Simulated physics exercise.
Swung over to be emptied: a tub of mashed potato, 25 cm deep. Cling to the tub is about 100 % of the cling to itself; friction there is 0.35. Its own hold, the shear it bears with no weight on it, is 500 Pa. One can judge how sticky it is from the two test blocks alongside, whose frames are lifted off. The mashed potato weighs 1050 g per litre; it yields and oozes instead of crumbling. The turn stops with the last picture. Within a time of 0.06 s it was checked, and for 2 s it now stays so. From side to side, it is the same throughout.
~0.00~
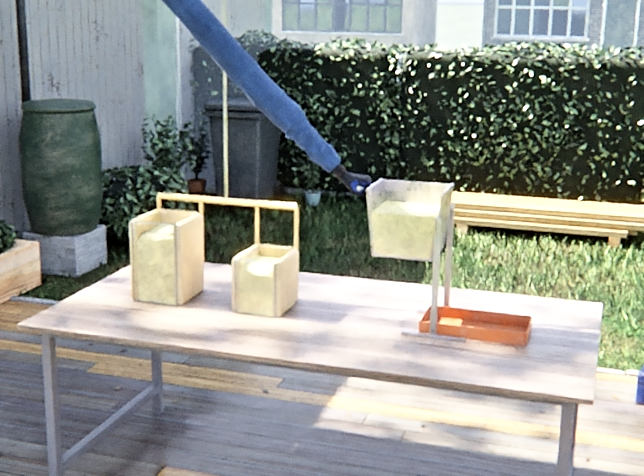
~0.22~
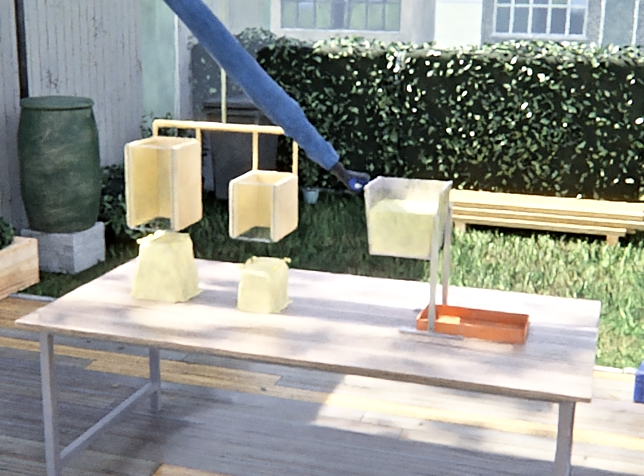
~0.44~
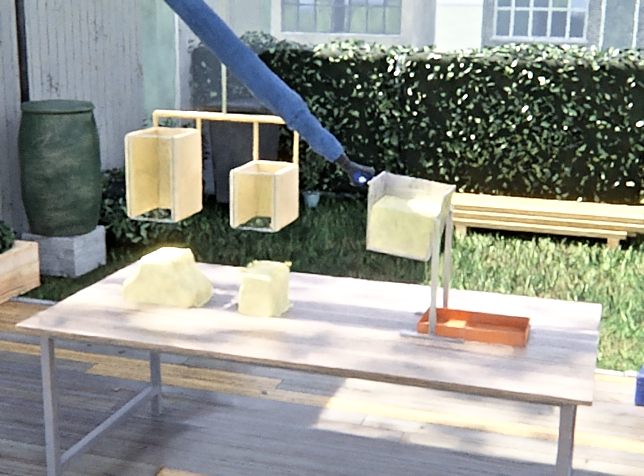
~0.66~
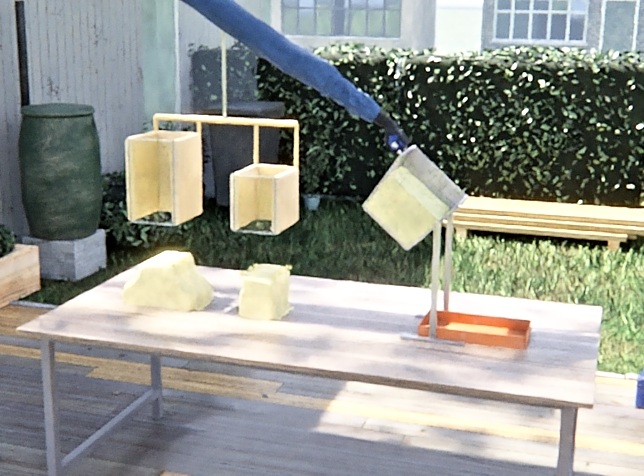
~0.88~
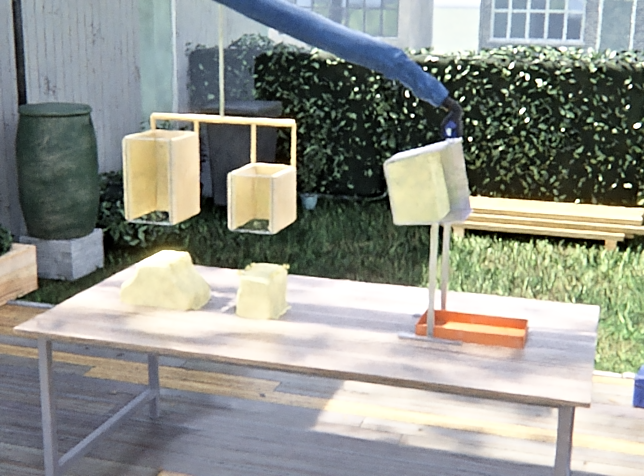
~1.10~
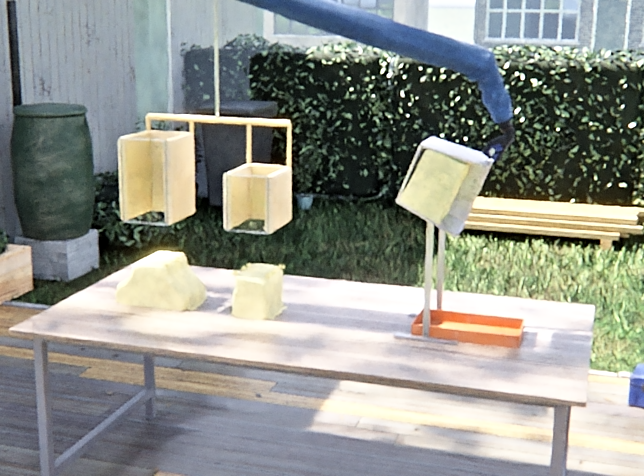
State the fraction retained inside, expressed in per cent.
Retained fraction: About 0 per cent.
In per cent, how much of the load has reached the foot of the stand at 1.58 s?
Some 50 % has got all the way down.
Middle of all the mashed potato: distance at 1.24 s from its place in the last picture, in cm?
Around 8 cm.
By 1.24 s, the tub is at 111 degrees and holds 97 %.
By 1.41 s, the tub is at 111 degrees and holds 35 %.
By 1.58 s, the tub is at 111 degrees and holds 7 %.
By 1.75 s, the tub is at 111 degrees and holds 0 %.
By 3.10 s, at the end, the tub is at 111 degrees and holds 0 %.
